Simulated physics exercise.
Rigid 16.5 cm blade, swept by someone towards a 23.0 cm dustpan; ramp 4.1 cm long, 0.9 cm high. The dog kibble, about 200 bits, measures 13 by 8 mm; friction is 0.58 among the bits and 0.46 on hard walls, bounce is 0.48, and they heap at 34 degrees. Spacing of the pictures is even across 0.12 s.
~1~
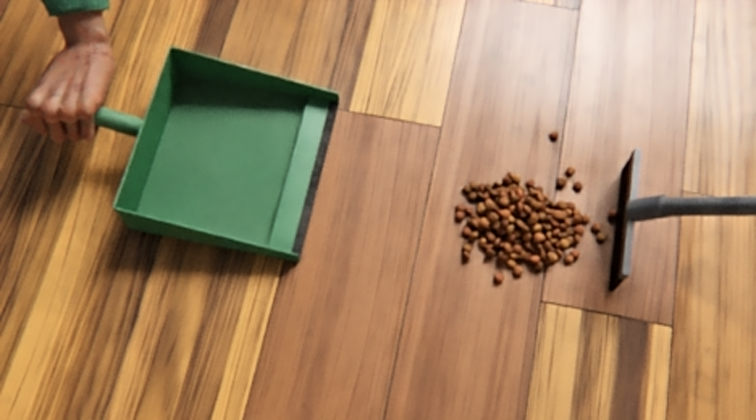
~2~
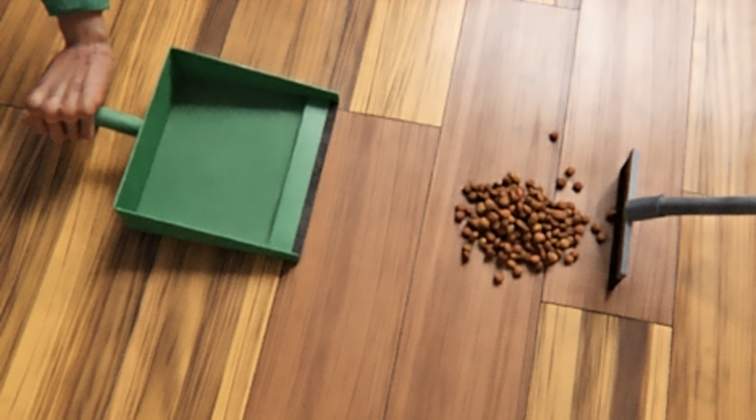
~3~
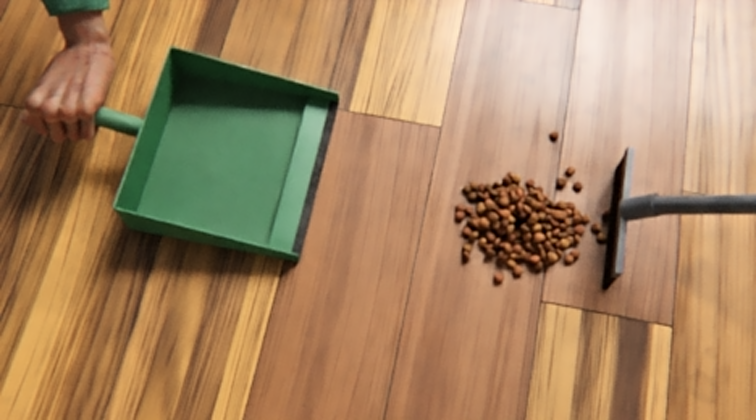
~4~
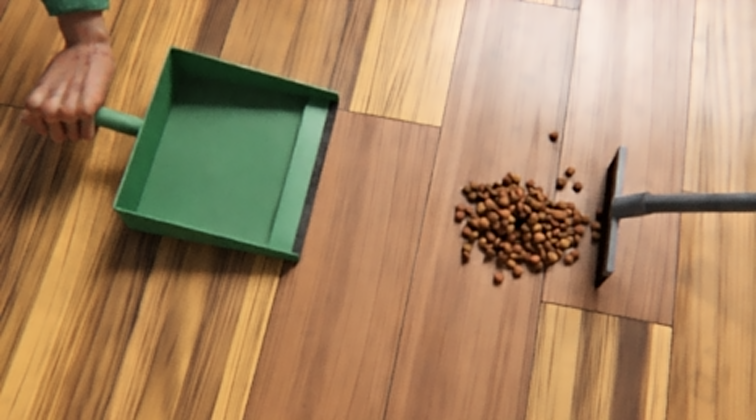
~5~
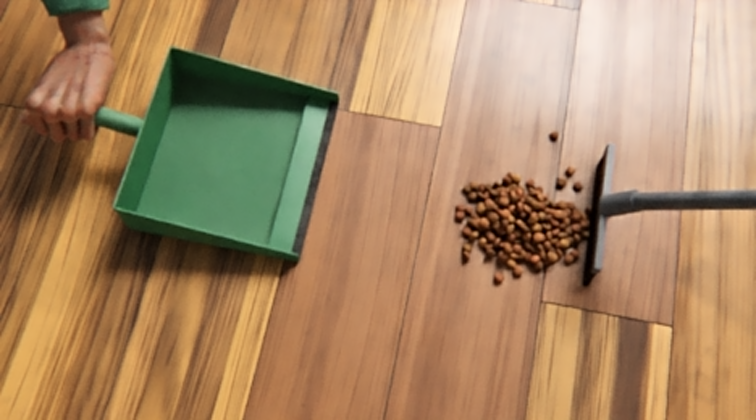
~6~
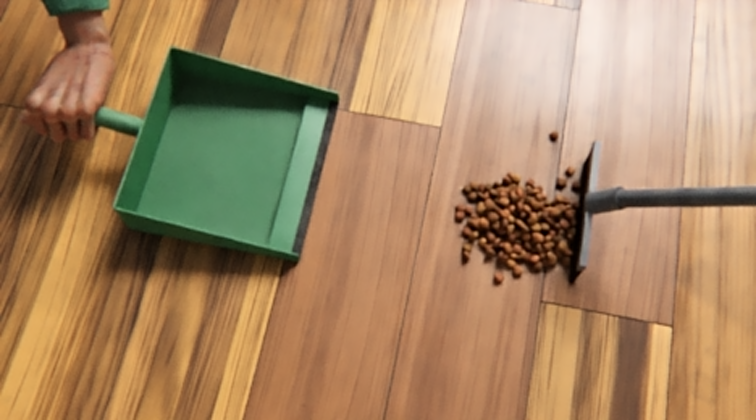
We see a hand holding a green dustpan still on a wooden floor at left, while a dark, flat blade on a gray handle slides slowly left and presses into the right edge of a heap of brown kibble.
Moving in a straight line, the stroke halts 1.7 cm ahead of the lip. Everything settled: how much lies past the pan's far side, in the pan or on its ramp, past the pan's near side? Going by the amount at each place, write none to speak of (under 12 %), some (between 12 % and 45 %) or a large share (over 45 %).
Past the pan's far side: None to speak of, in the pan or on its ramp: A large share, past the pan's near side: None to speak of.
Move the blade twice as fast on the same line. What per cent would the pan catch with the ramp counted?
I'd guess it lands at about 70 per cent.
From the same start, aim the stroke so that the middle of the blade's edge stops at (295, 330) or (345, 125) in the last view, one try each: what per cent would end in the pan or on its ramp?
Some 0 and 40 per cent.
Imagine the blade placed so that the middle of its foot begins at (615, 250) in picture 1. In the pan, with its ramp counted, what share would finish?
60 per cent, roughly.
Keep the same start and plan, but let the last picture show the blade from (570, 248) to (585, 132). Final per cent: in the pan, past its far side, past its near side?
Split: Pan = 30, far = 15, near = 0.
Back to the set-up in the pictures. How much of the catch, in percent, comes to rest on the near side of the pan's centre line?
Close to 50 %.
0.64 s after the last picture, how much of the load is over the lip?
Over the lip so far: Approx. 60 %.
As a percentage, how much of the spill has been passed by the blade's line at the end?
Roughly 15 in a hundred.
Then, 0.22 s after the last picture, middle of the blade 18 cm from the lip; 0 % over the lip, far side 0 %, near side 0 %.
Then, 0.37 s after the last picture, middle of the blade 7 cm from the lip; 0 % over the lip, far side 0 %, near side 0 %.
Then, 0.64 s after the last picture, middle of the blade 2 cm from the lip; 60 % over the lip, far side 5 %, near side 5 %.
In the end, far side 5 %, pan 60 %, near side 5 %, in front of the lip or behind the blade 35 %.
